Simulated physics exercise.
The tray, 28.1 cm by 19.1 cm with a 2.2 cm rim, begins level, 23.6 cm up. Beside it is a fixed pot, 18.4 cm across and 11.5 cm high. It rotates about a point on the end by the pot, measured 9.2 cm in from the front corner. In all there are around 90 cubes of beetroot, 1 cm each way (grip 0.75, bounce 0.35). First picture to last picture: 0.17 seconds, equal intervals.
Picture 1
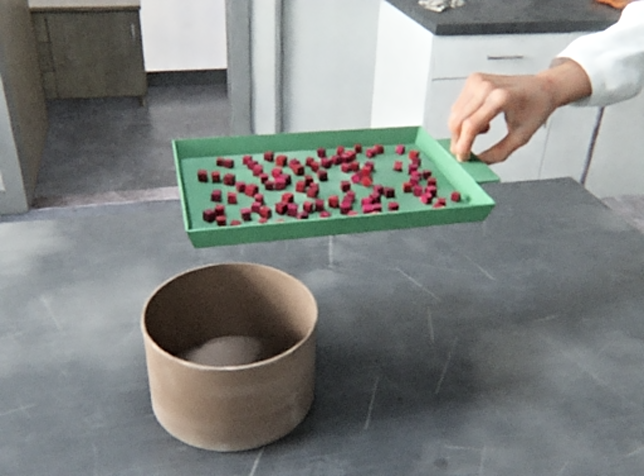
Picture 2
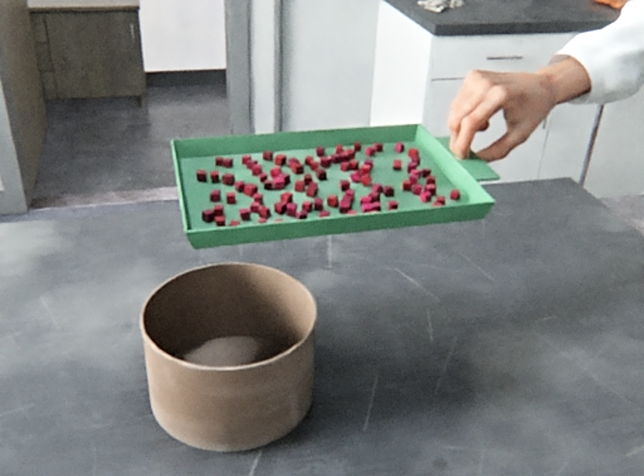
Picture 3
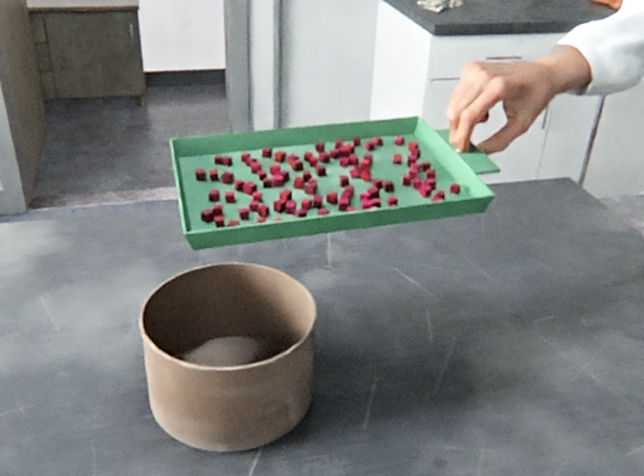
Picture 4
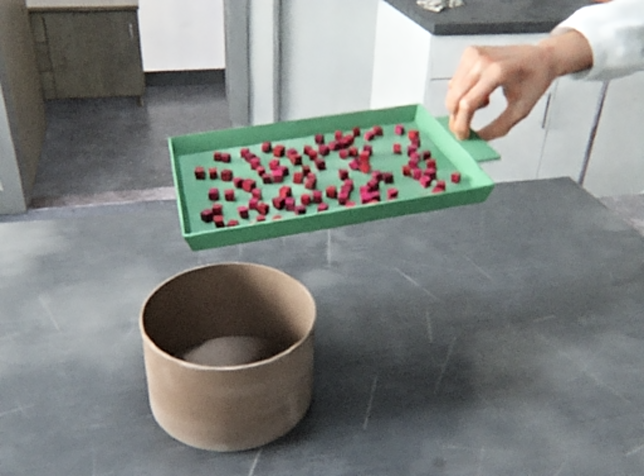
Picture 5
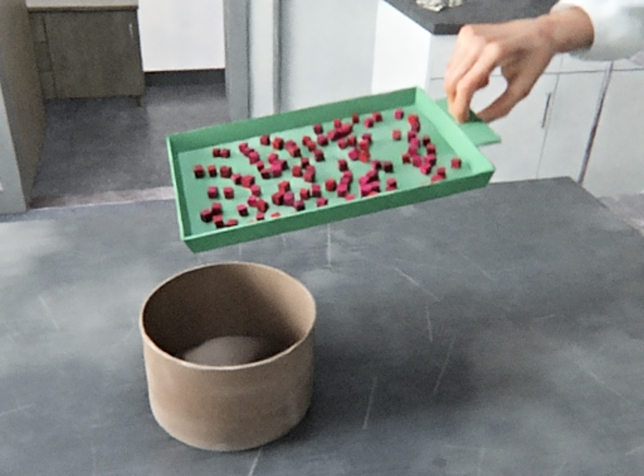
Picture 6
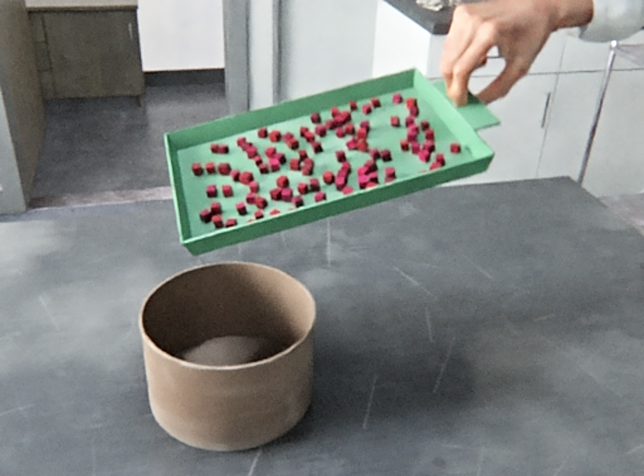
A hand raised the right end of a green tray scattered with small dark red cubes, slowly at first, tilting it down toward the left above a round brown pot on a dark table.
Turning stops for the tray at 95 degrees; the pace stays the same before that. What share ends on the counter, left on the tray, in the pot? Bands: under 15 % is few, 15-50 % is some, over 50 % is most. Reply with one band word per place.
Counter most, tray few, pot some.
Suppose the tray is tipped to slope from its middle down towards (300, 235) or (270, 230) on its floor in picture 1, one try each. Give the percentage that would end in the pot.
Estimate: Some 70 % and some 65 % respectively.
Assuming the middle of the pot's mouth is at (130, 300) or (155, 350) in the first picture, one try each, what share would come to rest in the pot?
Spot one: Some 40 per cent; spot two: Some 100 per cent.
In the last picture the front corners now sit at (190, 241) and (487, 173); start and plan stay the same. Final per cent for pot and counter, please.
In the pot: 60 per cent; on the counter: 40 per cent.
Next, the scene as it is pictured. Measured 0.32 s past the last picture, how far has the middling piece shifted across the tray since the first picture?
By then it sits near 3 cm from where it began.
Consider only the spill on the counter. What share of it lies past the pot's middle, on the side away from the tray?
That works out to about 100 percent.
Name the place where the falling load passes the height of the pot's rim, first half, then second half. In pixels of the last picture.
It passes about (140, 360) first and (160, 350) afterwards.
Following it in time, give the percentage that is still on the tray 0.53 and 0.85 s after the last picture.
The figures go 75 and then 10.
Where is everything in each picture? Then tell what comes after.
The first frame shows tray tilt 0 degrees, front corners at (194, 227) and (487, 201); middle of the pieces at (314, 188); pot at (231, 310).
The second frame shows tray tilt 1 degrees, front corners at (192, 228) and (487, 199); middle of the pieces at (313, 187).
The third frame shows tray tilt 2 degrees, front corners at (191, 229) and (487, 193); middle of the pieces at (312, 184).
The fourth frame shows tray tilt 5 degrees, front corners at (190, 231) and (487, 182), lowest corner left front; middle of the pieces at (312, 178).
The fifth frame shows tray tilt 10 degrees, front corners at (189, 234) and (487, 167), lowest corner left front; middle of the pieces at (311, 171).
The sixth frame shows tray tilt 14 degrees, front corners at (188, 237) and (486, 152), lowest corner left front; middle of the pieces at (309, 164); pot at (229, 309).
Then, 0.32 s after the last picture, tilt 54 degrees; the tray holds 100 %, the pot 0 %.
Then, 0.53 s after the last picture, tilt 81 degrees; the tray holds 75 %, the pot 0 %.
Then, 0.85 s after the last picture, tilt 95 degrees; the tray holds 10 %, the pot 20 %.
In the end, counter 65 %, tray 0 %, pot 35 %.
